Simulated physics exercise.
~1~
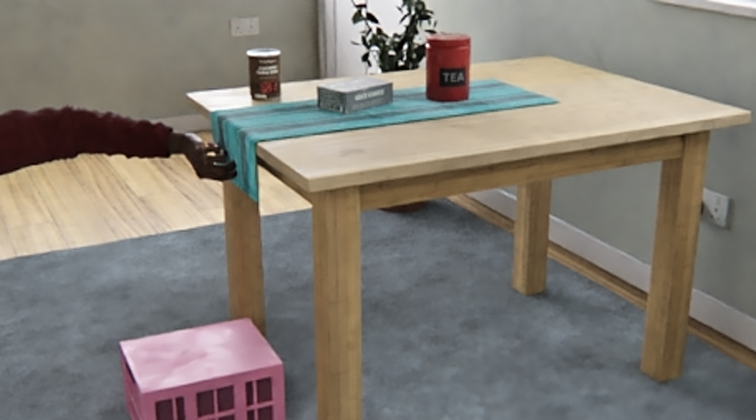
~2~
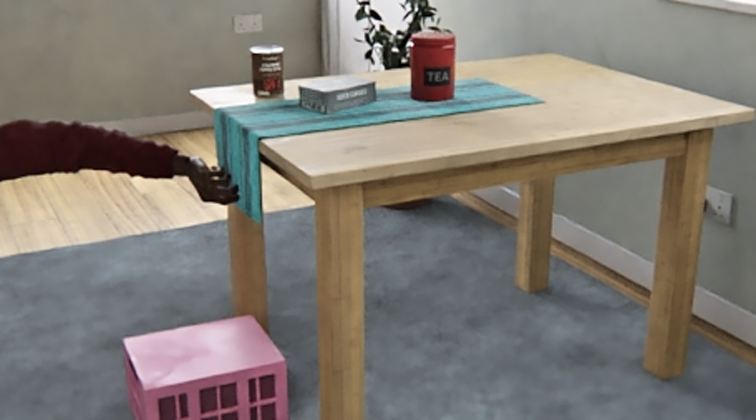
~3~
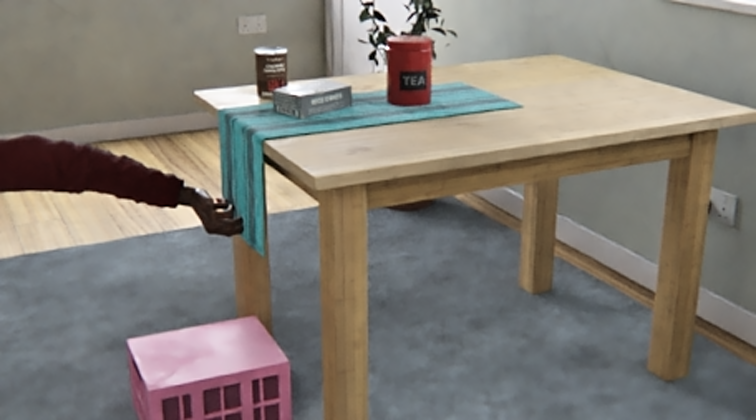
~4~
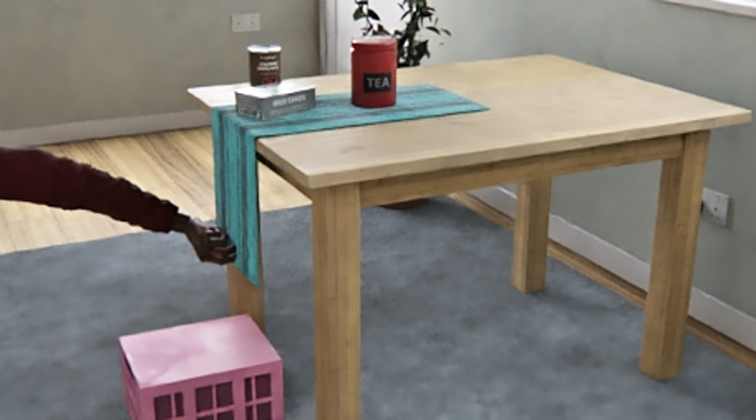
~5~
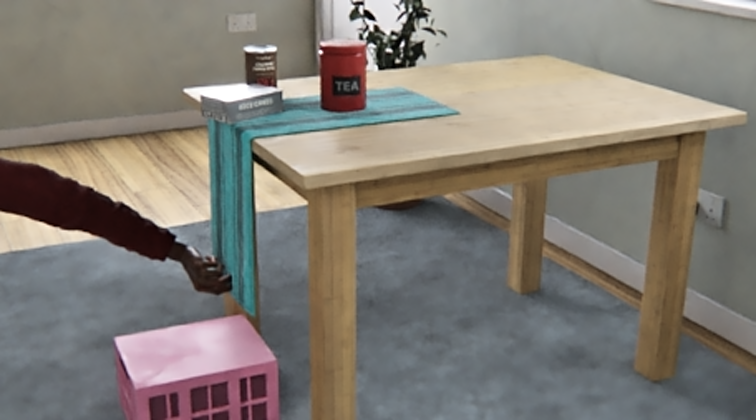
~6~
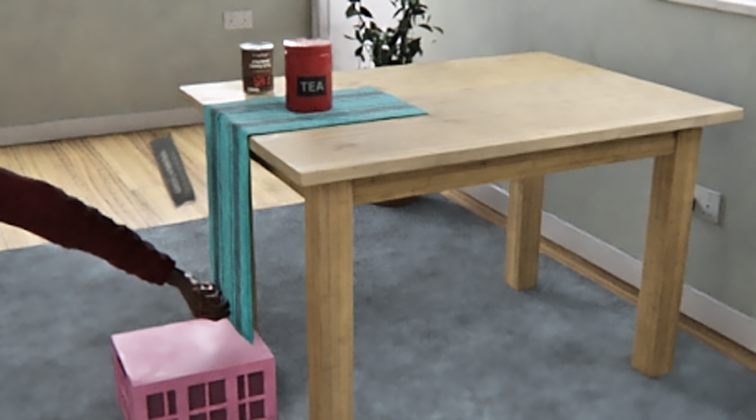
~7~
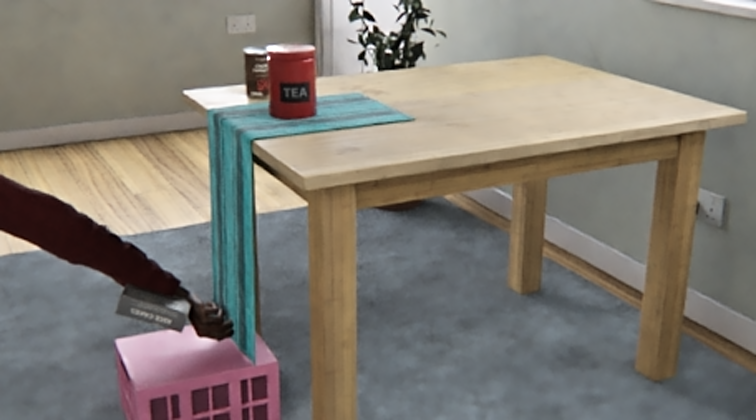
The clip shows a hand slowly pulling a turquoise cloth down over a table's edge, carrying a red tea canister and grey packet left until the packet tumbles off, ending beside the hand above a pink crate, with the cloth's hem at the crate and the canister and brown tin still on the table.
